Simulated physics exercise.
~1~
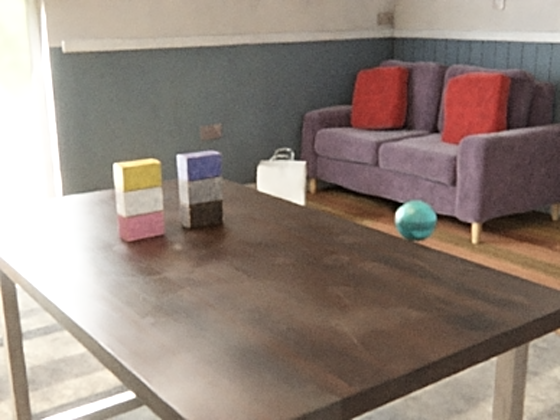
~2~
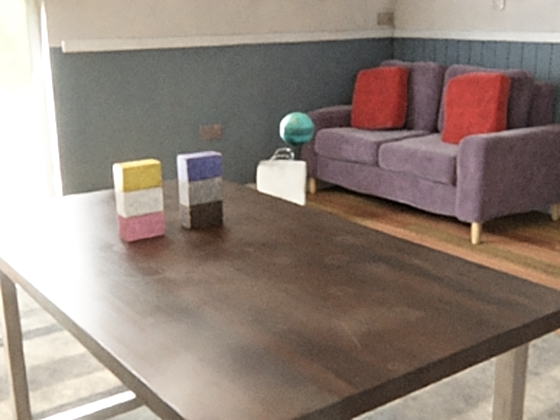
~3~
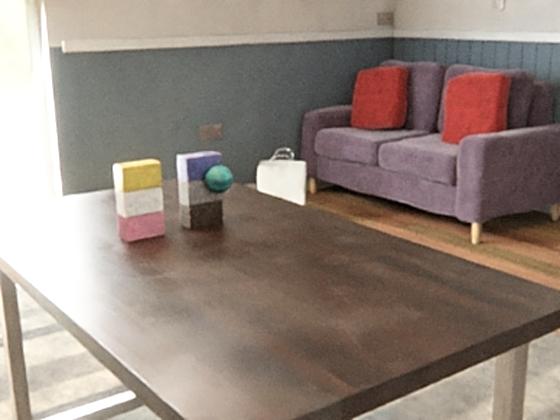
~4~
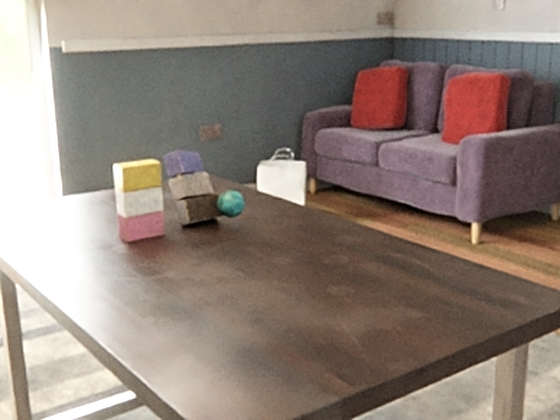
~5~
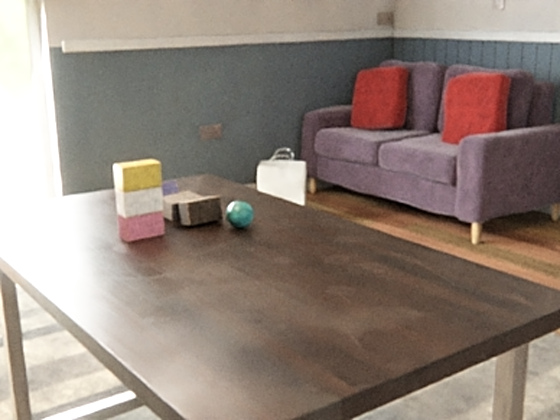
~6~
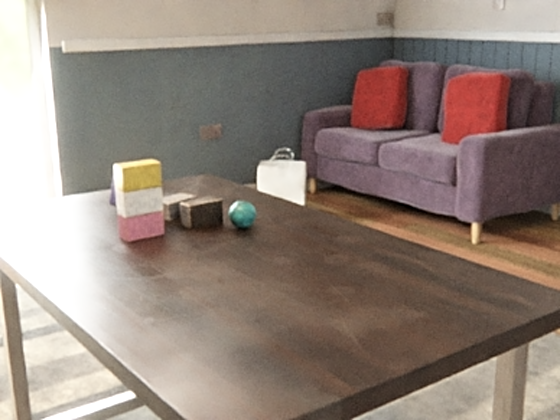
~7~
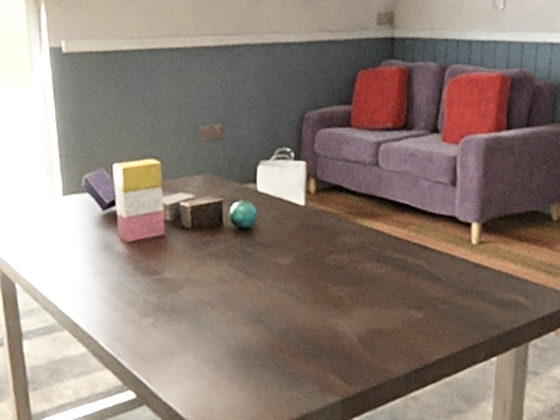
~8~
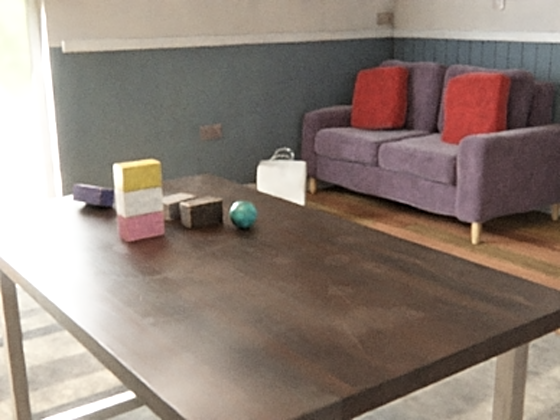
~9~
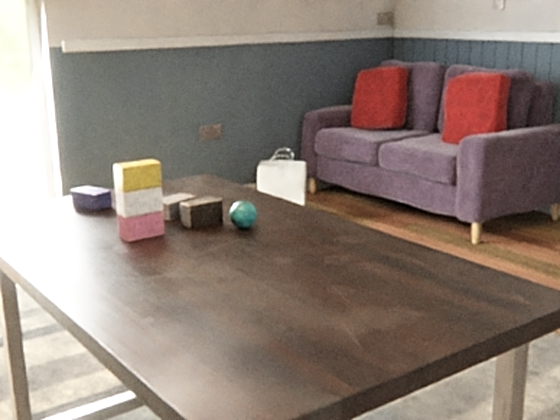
In a room with a purple sofa and red cushions, two stacks of three blocks stand on a dark table, one yellow, white and pink, the other blue, grey and black. A turquoise ball flies in from the right, passing in front of the sofa, and reaches the right-hand stack. That stack leans left and collapses as the ball drops to the table beside it. The blue block slides out behind the other stack, tips and settles at the left. Finally the blue and grey blocks lie toppled, the black block and ball rest nearby, and the yellow, white and pink stack still stands.
